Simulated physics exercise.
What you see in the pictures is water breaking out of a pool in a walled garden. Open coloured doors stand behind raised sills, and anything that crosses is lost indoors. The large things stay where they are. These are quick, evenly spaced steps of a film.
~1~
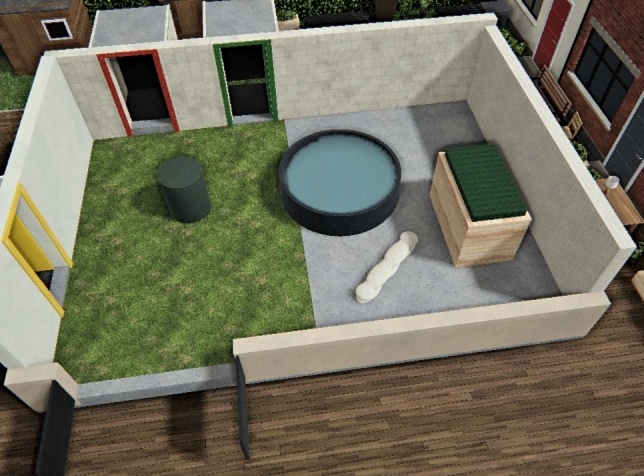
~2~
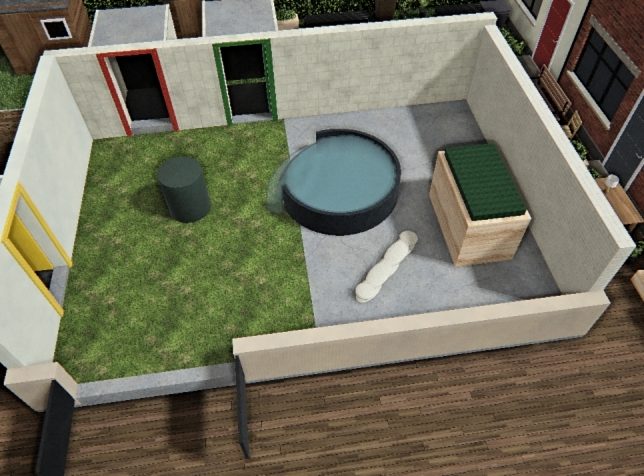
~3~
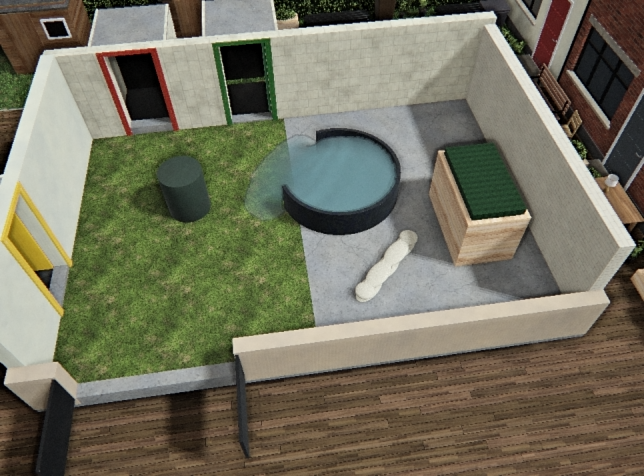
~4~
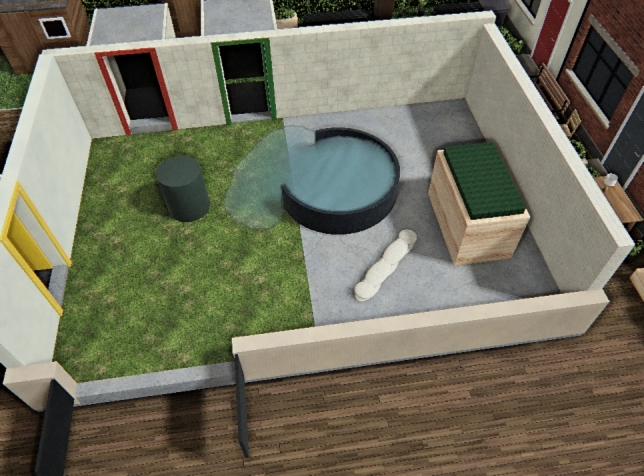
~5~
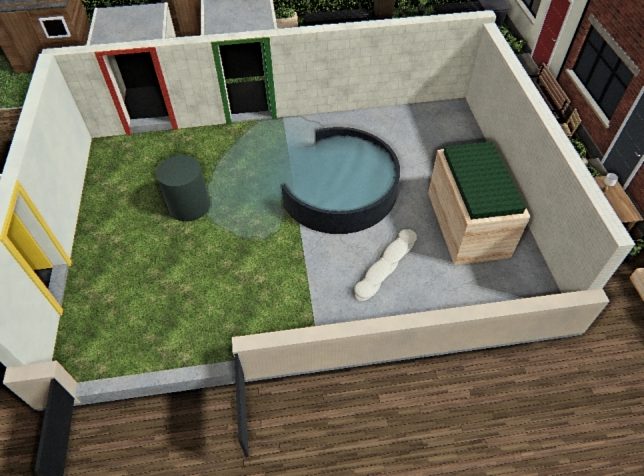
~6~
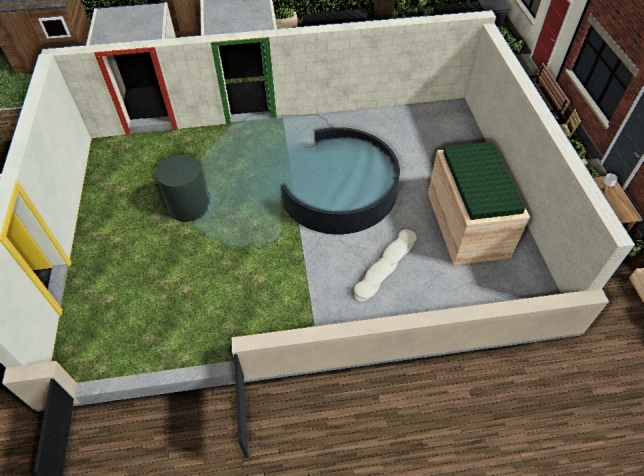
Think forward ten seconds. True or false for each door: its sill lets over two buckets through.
The yellow door false; the red door false; the green door true.
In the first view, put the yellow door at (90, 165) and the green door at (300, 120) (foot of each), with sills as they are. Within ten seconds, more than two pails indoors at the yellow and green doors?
Result: Yellow door yes, green door yes.
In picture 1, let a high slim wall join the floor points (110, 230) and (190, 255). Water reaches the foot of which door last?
That would be the yellow-painted one.
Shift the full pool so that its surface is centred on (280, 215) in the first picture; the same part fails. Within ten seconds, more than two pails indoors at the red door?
The red door lets less in.
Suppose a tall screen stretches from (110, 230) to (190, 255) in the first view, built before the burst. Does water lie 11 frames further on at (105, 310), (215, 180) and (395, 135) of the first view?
Outcome per location, in sequence: Unsoaked, soaking, unsoaked.
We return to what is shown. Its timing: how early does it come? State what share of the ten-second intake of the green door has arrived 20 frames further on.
It would be roughly 65 percent of the ten-second total.
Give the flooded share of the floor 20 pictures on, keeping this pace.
Around 40 in a hundred.
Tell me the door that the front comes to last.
Going by the pictures, I'd say the one in yellow.
A moment on, water covers 20 % of the floor; the yellow door not reached, the red door not reached, the green door under two buckets in.
Next, water covers 30 % of the floor; the yellow door not reached, the red door wet at the sill, nothing in, the green door over two buckets in.
Then, water covers 40 % of the floor; the yellow door not reached, the red door wet at the sill, nothing in, the green door far over two buckets in.
Later, water covers 55 % of the floor; the yellow door wet at the sill, nothing in, the red door wet at the sill, nothing in, the green door far over two buckets in.
In the end, water covers 70 % of the floor; the yellow door wet at the sill, nothing in, the red door wet at the sill, nothing in, the green door far over two buckets in.
